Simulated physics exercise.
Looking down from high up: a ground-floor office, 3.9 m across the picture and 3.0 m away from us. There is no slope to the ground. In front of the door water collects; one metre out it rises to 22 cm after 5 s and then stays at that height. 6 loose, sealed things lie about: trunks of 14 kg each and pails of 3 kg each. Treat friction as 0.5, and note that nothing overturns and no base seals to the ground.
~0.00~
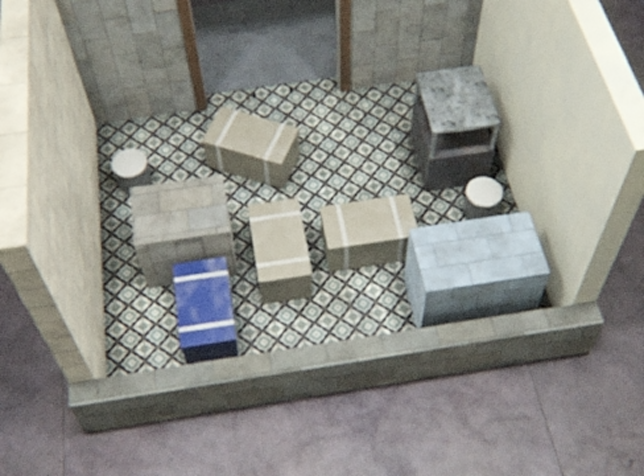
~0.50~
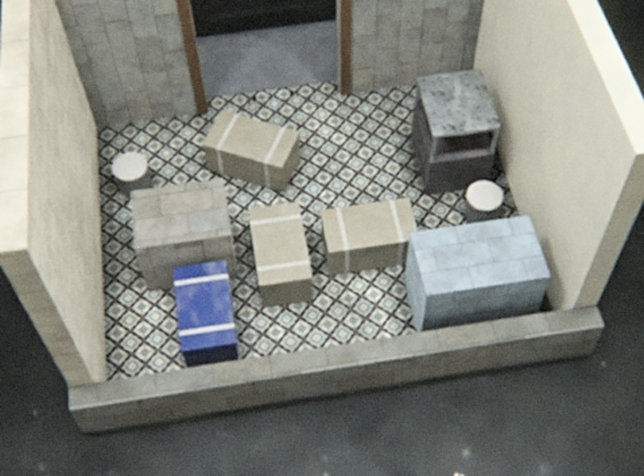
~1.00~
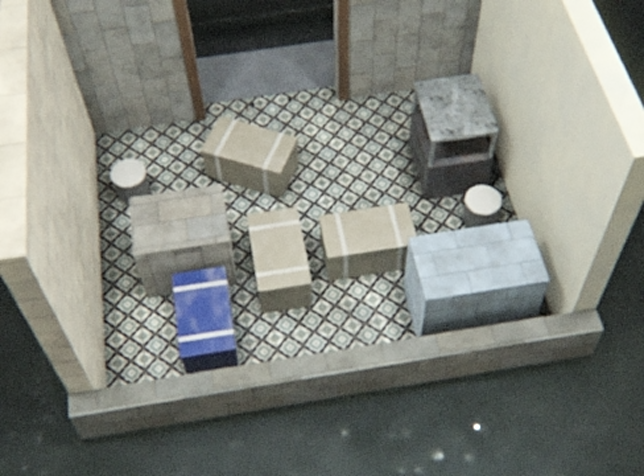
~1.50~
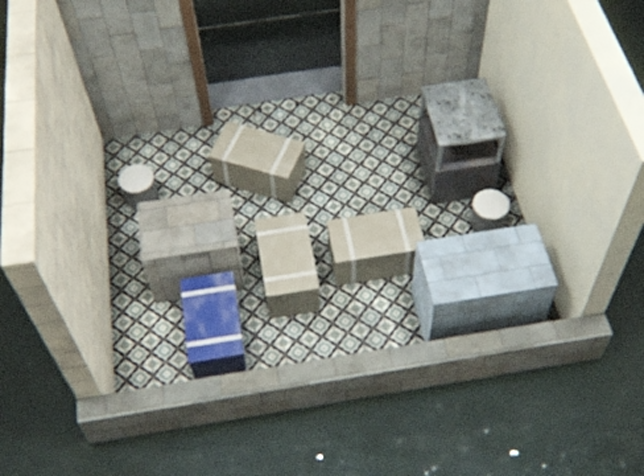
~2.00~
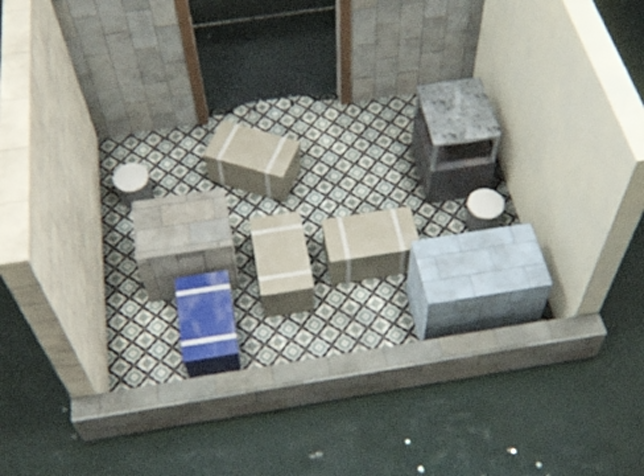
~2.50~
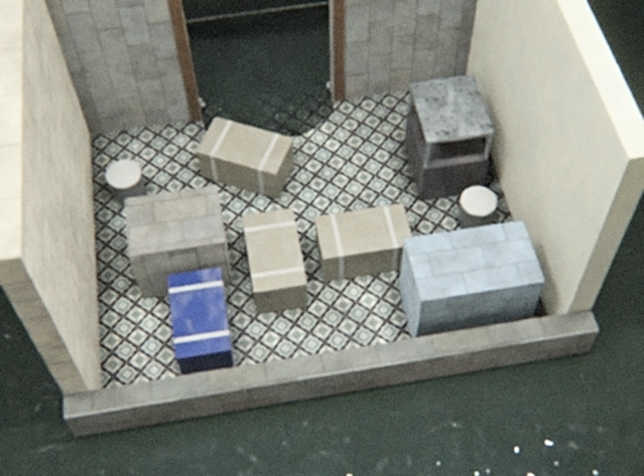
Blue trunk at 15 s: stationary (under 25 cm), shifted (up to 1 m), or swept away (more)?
The move is medium.
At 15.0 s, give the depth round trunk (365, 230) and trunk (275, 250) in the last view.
I'd put it at 23 cm and 23 cm respectively.
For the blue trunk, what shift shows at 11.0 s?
Shift by then: About 50 cm.
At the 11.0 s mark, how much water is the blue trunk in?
About 16 cm.
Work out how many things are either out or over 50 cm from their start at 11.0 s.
By my tally, 3.
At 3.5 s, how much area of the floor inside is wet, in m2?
Roughly 1.5 m2 of it is wet.
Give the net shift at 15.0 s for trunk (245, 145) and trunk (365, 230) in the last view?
They sit 80 cm and 80 cm away, in the order given.
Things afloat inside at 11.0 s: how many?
Count: 6.
After 3.5 s the blue trunk is near (199, 311), 0.0 m from its start, aground; 0 afloat.
After 6.8 s the blue trunk is near (194, 311), 0.0 m from its start, aground; 5 afloat.
After 11.0 s the blue trunk is near (141, 309), 0.5 m from its start, afloat; 6 afloat.
After 15.0 s the blue trunk is near (139, 305), 0.5 m from its start, afloat; 6 afloat.
